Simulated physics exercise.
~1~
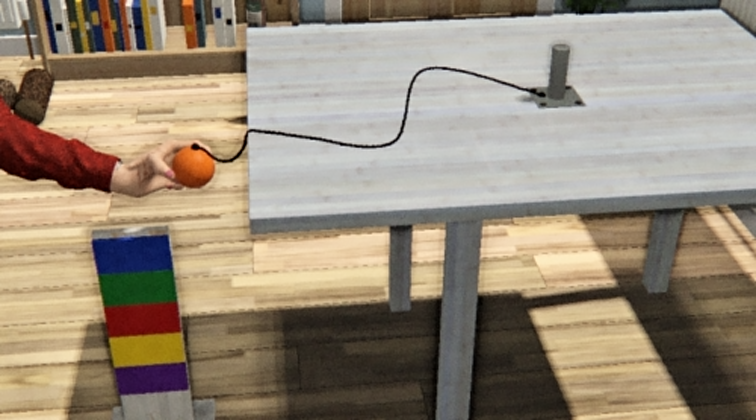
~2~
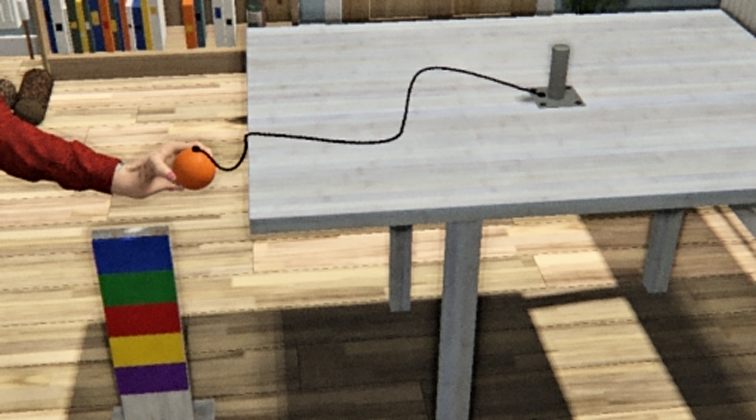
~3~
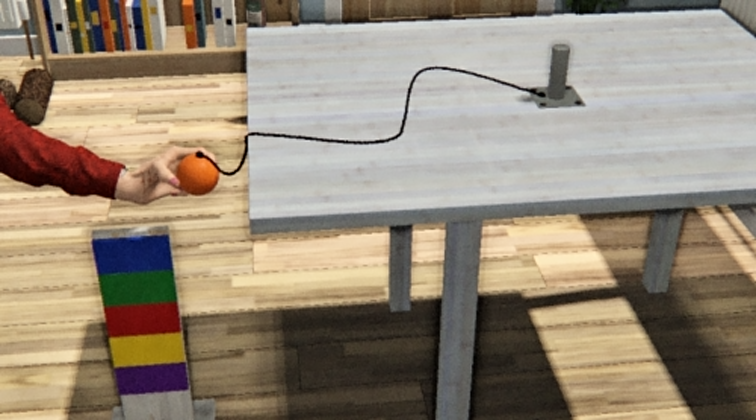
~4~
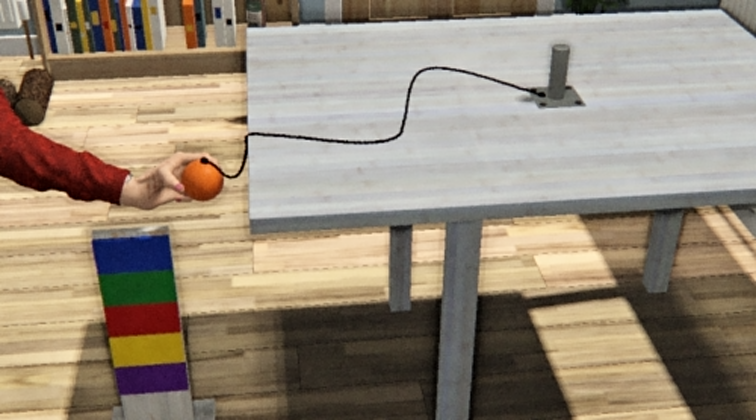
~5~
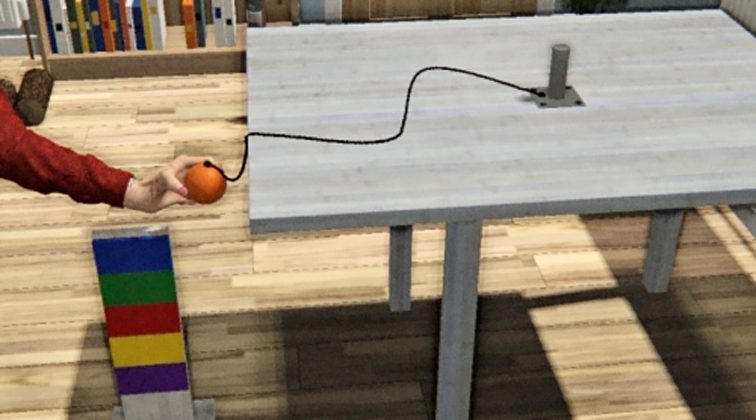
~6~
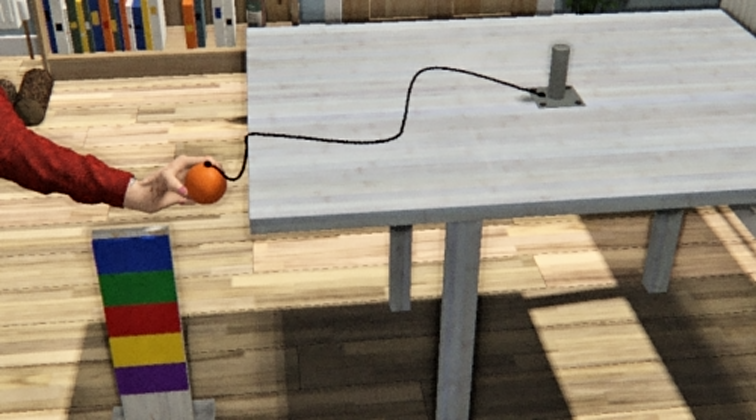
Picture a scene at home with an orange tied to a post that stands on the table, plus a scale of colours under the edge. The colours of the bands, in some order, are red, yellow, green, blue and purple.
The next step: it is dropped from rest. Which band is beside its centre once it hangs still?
The yellow band.
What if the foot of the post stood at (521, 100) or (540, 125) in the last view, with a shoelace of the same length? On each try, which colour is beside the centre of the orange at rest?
Try one - purple; try two - purple.
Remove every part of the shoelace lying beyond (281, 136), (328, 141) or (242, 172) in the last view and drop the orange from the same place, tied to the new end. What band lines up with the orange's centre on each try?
Here's the sequence: Blue; next: Above them all; last: Red.
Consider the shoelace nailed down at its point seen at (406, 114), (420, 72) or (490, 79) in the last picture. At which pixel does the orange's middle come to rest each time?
The places are (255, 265), (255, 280) and (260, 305).
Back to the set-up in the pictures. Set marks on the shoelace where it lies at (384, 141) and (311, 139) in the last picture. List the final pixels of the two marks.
Around (248, 133), then around (252, 192).
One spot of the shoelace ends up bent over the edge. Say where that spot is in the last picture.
You'd find it at roughly (400, 135).
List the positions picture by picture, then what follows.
The first frame shows orange (193, 167); blue (132, 257); green (138, 289); red (143, 321); yellow (147, 351); purple (152, 380).
The second frame shows orange (195, 169); shoelace through (500, 82) (421, 72) (407, 110) (363, 143) (262, 134).
The third frame shows orange (198, 175).
The fourth frame shows orange (203, 180); shoelace through (500, 82) (421, 72) (407, 110) (362, 143) (261, 135).
The fifth frame shows orange (206, 184).
The sixth frame shows orange (206, 184); shoelace through (500, 82) (421, 72) (407, 110) (362, 143) (261, 135).
Early on, orange near (255, 298); level with red.
Midway, orange near (270, 316); level with yellow.
Finally, orange near (265, 322); level with yellow. Its middle rests at the yellow band.
